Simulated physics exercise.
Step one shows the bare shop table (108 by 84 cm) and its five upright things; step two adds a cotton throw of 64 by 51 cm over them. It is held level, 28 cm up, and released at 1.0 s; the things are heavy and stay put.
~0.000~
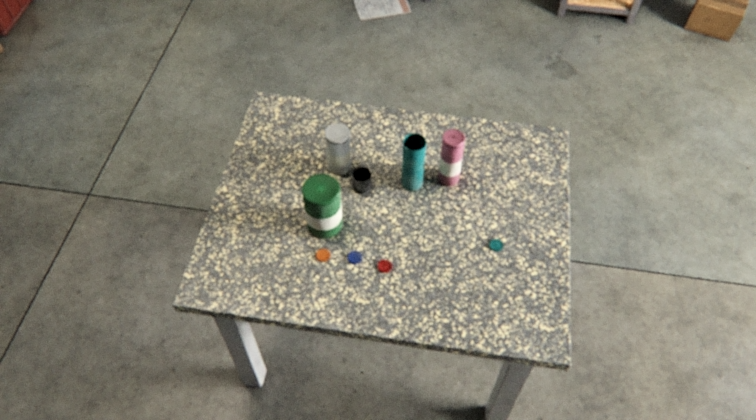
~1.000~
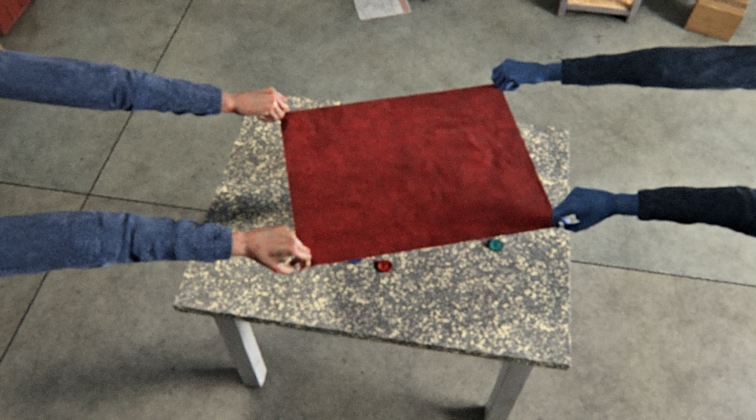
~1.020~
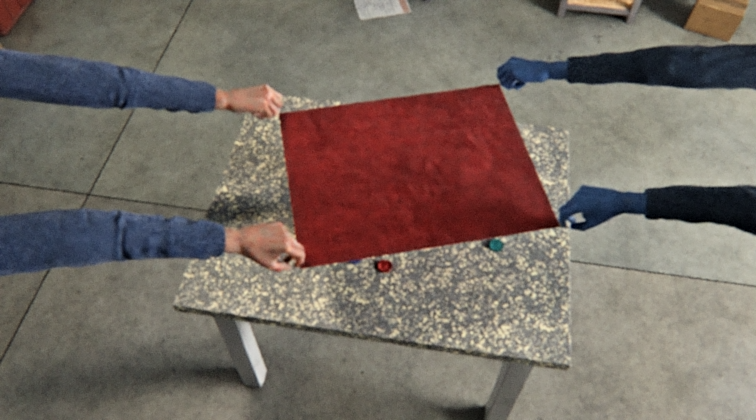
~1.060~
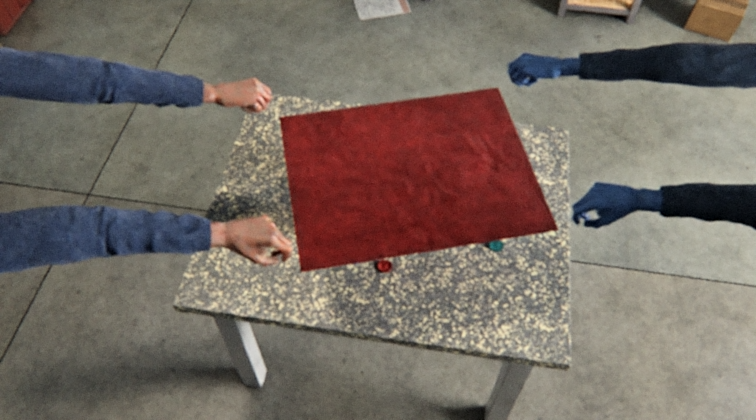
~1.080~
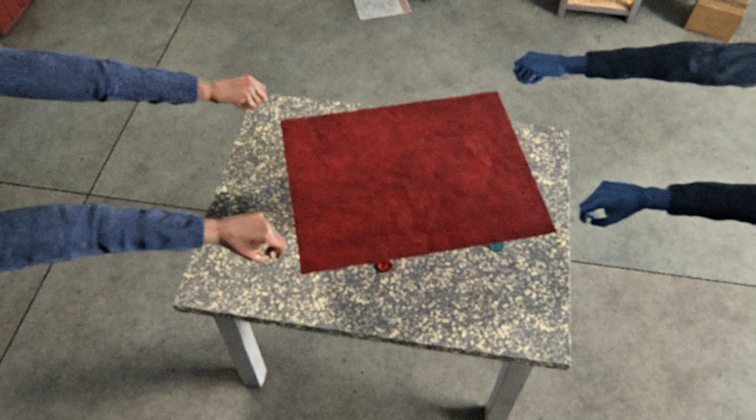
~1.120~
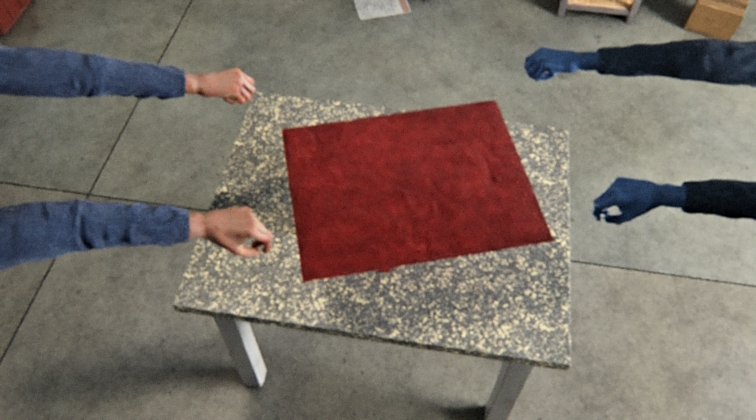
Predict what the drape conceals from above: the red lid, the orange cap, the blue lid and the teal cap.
The red lid is screened from above; the orange cap is screened from above; the blue lid is screened from above; the teal cap is screened from above.
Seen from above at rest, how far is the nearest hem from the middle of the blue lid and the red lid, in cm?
I'd put the first at about 7 cm and the second at about 3 cm.
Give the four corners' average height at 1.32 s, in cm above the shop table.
On average the corners sit about 6 cm above the surface.
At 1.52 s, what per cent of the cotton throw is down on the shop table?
30 %.
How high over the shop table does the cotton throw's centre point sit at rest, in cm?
Looks like close to 9 cm up.
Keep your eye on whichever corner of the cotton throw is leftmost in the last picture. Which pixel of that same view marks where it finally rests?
(298, 166).
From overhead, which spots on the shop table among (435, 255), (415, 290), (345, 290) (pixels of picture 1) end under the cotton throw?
The first is hidden; the second is left exposed; the third is left exposed.
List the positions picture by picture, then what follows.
Shows, red lid (385, 266); orange cap (323, 255); blue lid (355, 257); teal cap (497, 245); white tin (337, 132), 16 cm tall; pink tin (454, 137), 19 cm tall; green canister (321, 188), 17 cm tall; black cup (362, 175), 6 cm tall; teal cup (415, 142), 19 cm tall, in the first picture.
Shows, cotton throw corners (300, 268) (279, 113) (499, 84) (560, 226); highest point 28 cm, lowest 28 cm, in the second picture.
Shows, cotton throw corners (301, 269) (279, 114); highest point 28 cm, lowest 28 cm, in the third picture.
Shows, cotton throw corners (301, 272) (280, 118); highest point 26 cm, lowest 26 cm, in the fourth picture.
Shows, cotton throw corners (302, 275) (280, 121); highest point 25 cm, lowest 25 cm, in the fifth picture.
Shows, cotton throw corners (303, 283) (282, 130) (495, 101) (554, 241); highest point 22 cm, lowest 21 cm, in the sixth picture.
By 1.3 s, 25 % of it is down, spanning 72 by 56 cm, above orange cap, teal cap, blue lid, red lid.
By 1.5 s, 30 % of it is down, spanning 66 by 60 cm, above orange cap, teal cap, blue lid, red lid.
By 1.7 s, 30 % of it is down, spanning 70 by 55 cm, above orange cap, teal cap, blue lid, red lid.
By 1.9 s, 30 % of it is down, spanning 69 by 59 cm, above orange cap, teal cap, blue lid, red lid.
By 2.7 s, 30 % of it is down, spanning 68 by 56 cm, above orange cap, teal cap, blue lid, red lid.
